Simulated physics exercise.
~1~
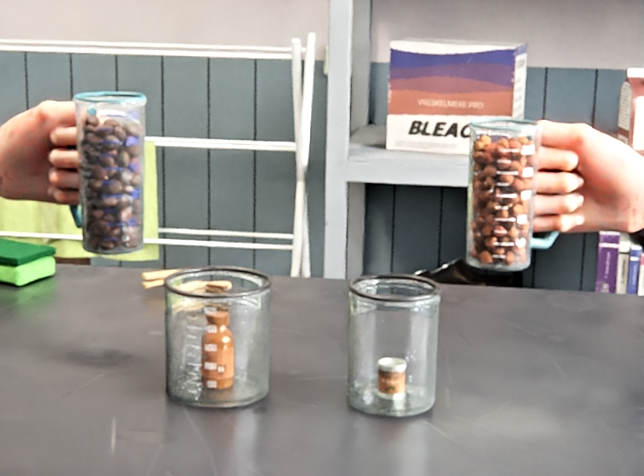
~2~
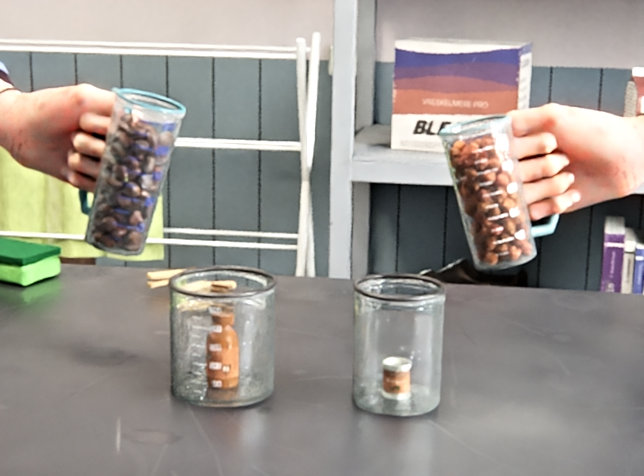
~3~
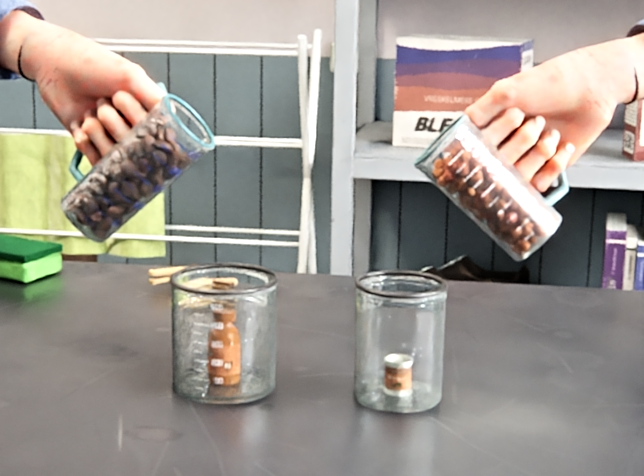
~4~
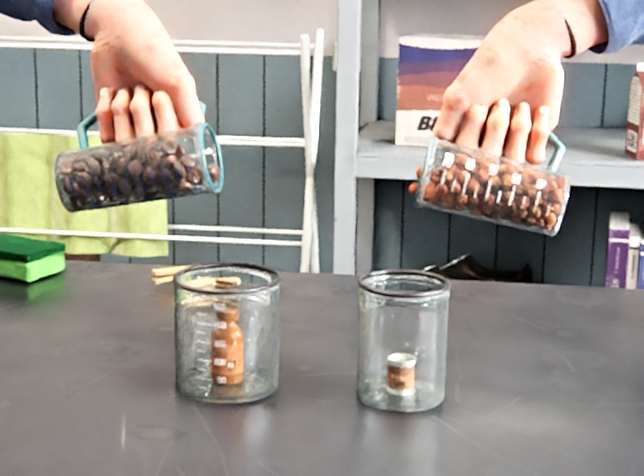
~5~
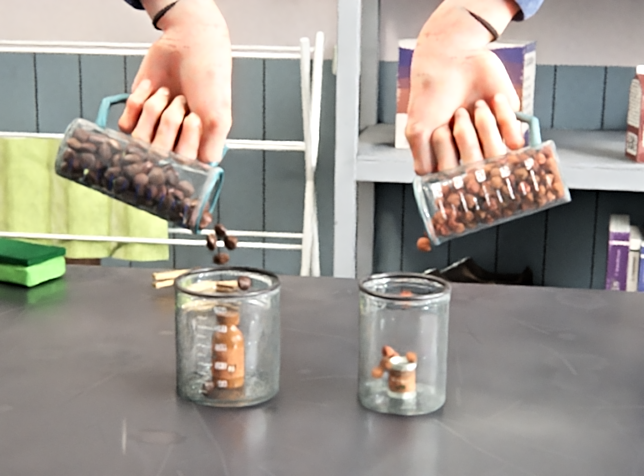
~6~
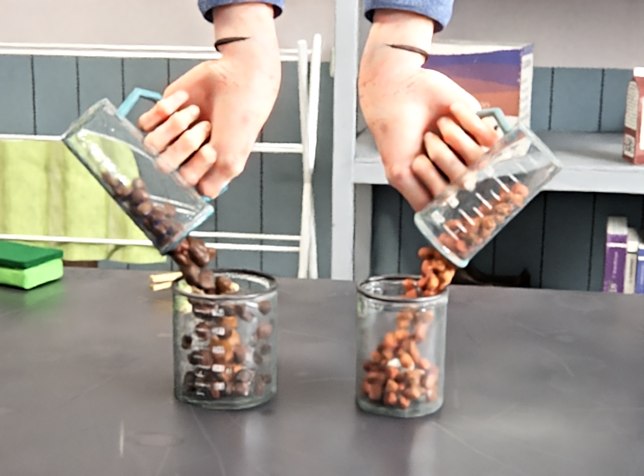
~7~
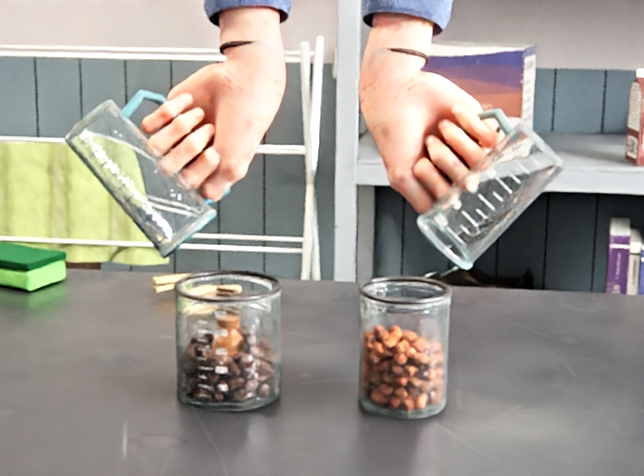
Two hands tipped cups of brown, nut-like pieces over and emptied them into two clear containers, leaving the left one half full with its orange-brown bottle still poking out, while the small object in the fuller right one ended up buried.
